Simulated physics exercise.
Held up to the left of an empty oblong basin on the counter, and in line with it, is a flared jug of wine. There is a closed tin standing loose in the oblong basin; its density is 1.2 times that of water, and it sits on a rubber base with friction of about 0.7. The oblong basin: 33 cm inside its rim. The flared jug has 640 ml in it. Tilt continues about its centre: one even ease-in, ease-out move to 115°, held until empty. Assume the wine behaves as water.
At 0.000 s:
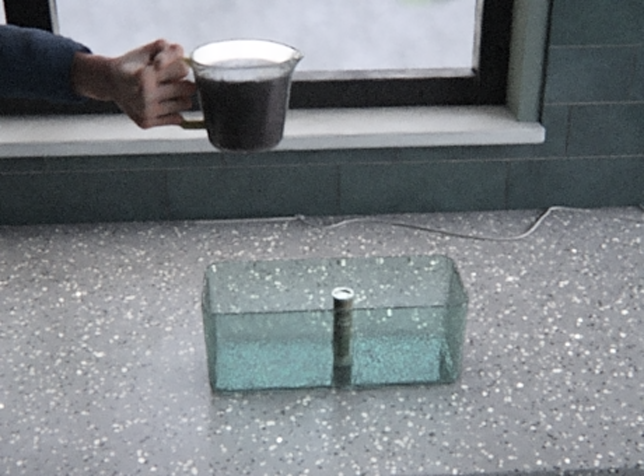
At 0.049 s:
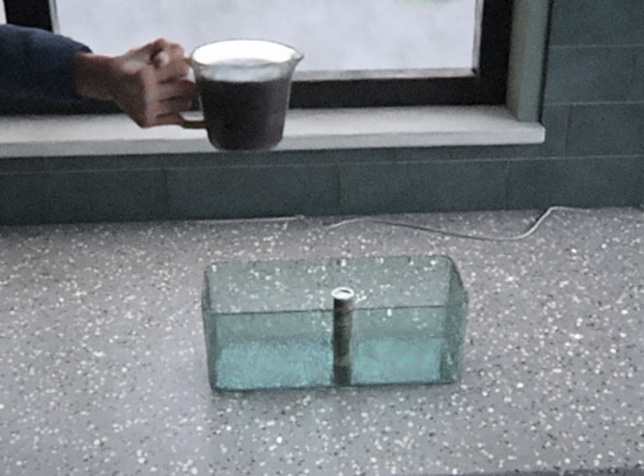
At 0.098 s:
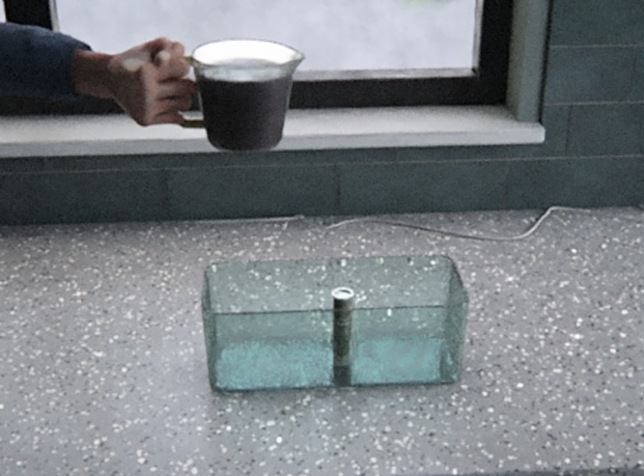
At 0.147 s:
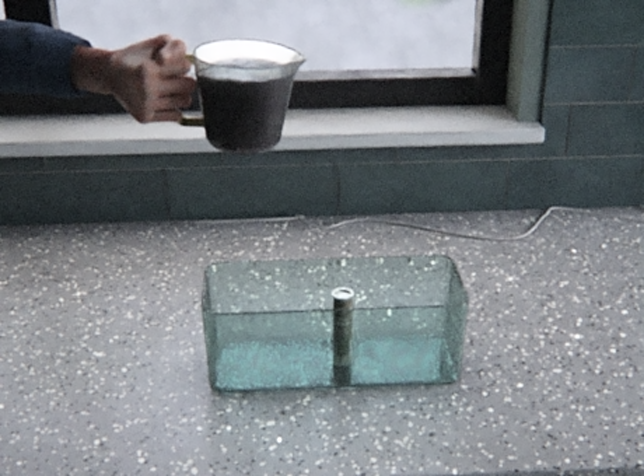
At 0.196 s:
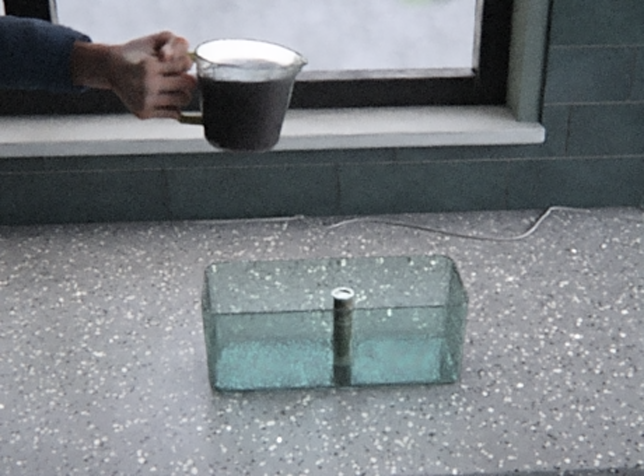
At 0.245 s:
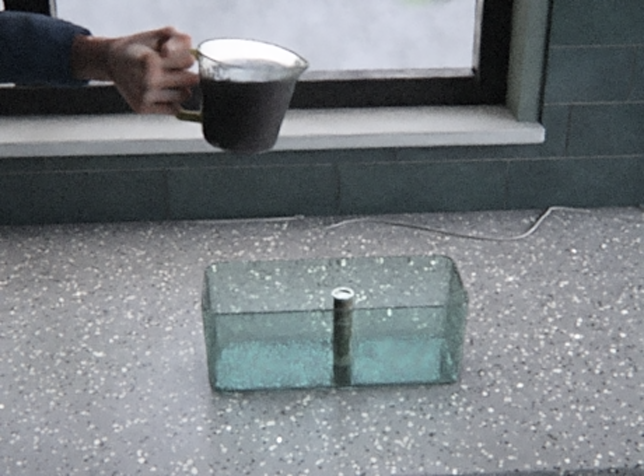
The clip shows a hand holding a flared jug of dark liquid above and left of a clear oblong basin with a small upright cylinder inside; the jug stays nearly still, then tilts slightly to the right.
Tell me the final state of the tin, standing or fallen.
Still erect.
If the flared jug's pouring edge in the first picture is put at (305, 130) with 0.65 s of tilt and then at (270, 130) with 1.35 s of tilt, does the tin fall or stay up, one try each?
First it tips over; then it tips over.
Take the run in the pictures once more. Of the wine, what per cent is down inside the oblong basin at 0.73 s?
I'd estimate some 3 percent of the liquid.
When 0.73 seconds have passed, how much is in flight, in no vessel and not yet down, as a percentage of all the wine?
Roughly 24 percent.
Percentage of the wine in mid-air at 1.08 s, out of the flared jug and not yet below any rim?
Roughly 28 %.
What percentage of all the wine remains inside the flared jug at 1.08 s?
I'd estimate some 10 per cent.
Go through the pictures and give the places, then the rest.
In the first picture, it leans 0°; its right rim is at (304, 54); the wine meets the walls at (197, 70) and (290, 68); the oblong basin's rim runs from (204, 289) to (460, 280); the tin's top is at (343, 297).
In the second picture, it leans 0°; its right rim is at (304, 54); the wine meets the walls at (197, 70) and (290, 68).
In the third picture, it leans 1°; its right rim is at (305, 55); the wine meets the walls at (198, 69) and (290, 69).
In the fourth picture, it leans 3°; its right rim is at (307, 57); the wine meets the walls at (198, 70) and (291, 68).
In the fifth picture, it leans 6°; its right rim is at (308, 60); the wine meets the walls at (200, 70) and (294, 69).
In the sixth picture, it leans 9°; its right rim is at (310, 64); the wine meets the walls at (202, 70) and (297, 69).
After 0.73 s the tilt is 64° and 73 per cent is still to pour; the tin stands where it began.
After 1.08 s the tilt is 104° and 11 per cent is still to pour; the tin stands where it began.
After 1.45 s the tilt is 115° and 0 per cent is still to pour; the tin leans 8°.
After 1.85 s the tilt is 115° and 0 per cent is still to pour; the tin leans 5°.
In the end the tin stands where it began.
